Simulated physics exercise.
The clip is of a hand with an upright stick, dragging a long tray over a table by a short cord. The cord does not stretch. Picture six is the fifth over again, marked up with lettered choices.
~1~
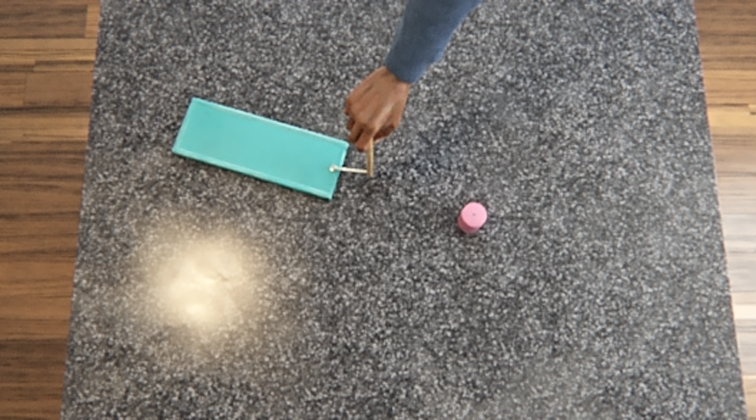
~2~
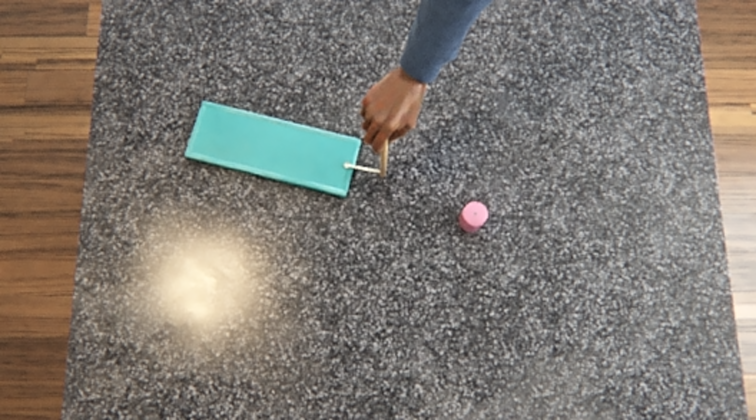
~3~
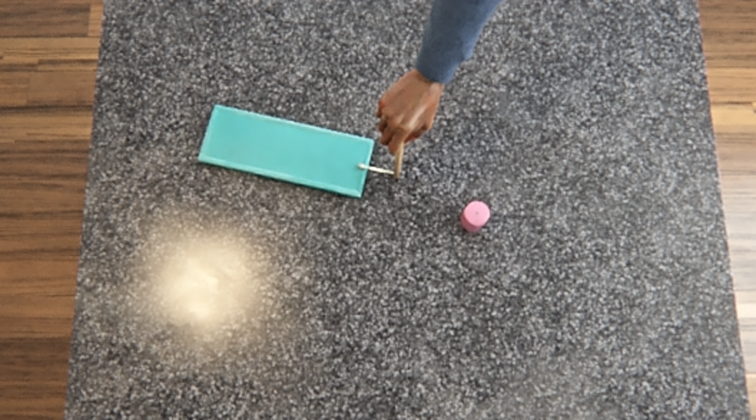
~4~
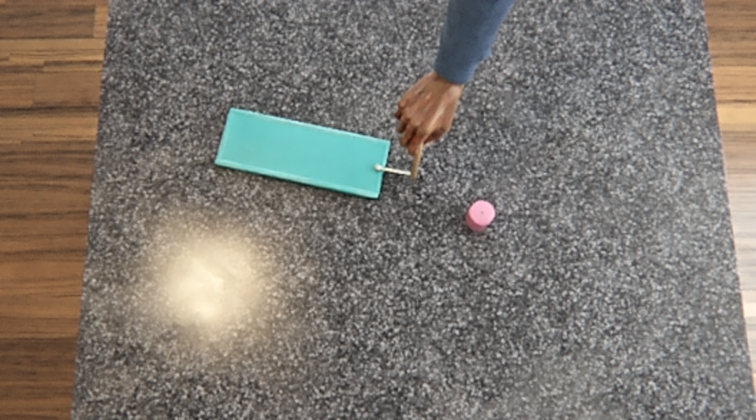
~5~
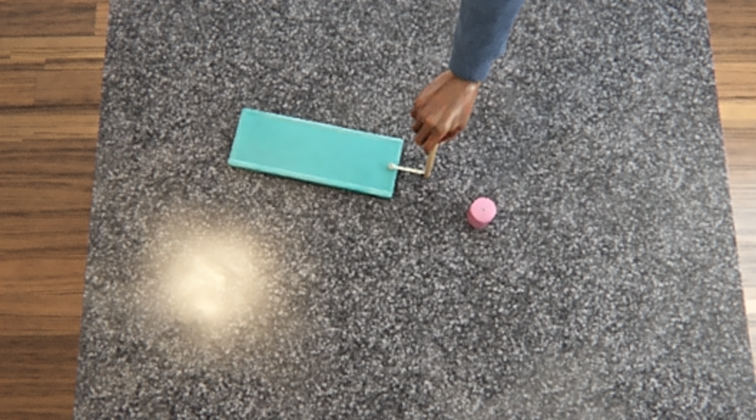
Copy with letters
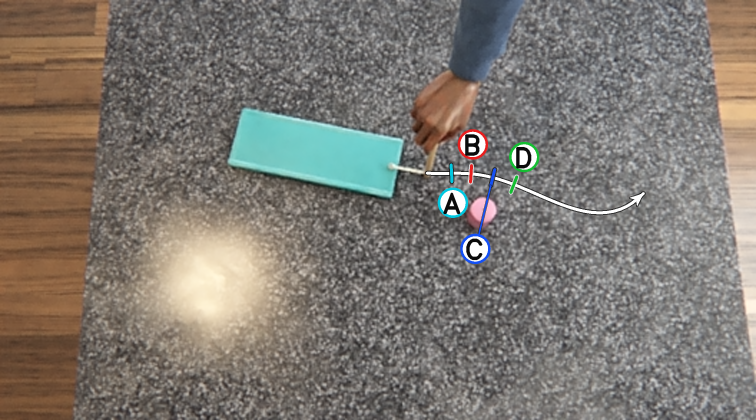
On a speckled grey surface with wood on both sides, a hand holding an upright stick slowly dragged a long turquoise tray to the right by a short cord, while a pink candle stood nearby.
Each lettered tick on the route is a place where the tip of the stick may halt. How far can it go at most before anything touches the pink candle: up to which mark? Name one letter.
All is well up to C.
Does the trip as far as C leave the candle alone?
Yes.
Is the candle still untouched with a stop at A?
Yes.
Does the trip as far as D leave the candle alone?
No.
On the marked copy, A at (452, 173); B at (471, 174); C at (493, 177); D at (514, 184); the route from (427, 173) via (541, 196) to (643, 194).
Taking C. A third of the way, foot of the stick (449, 174), middle of the tray (337, 155).
Two thirds of the way, foot of the stick (473, 174), middle of the tray (360, 158).
When it is over, foot of the stick (492, 178), middle of the tray (379, 161); nothing has been touched.
As for the rest, A is safe but short; B is safe but short; D is too far, the candle has been hit.
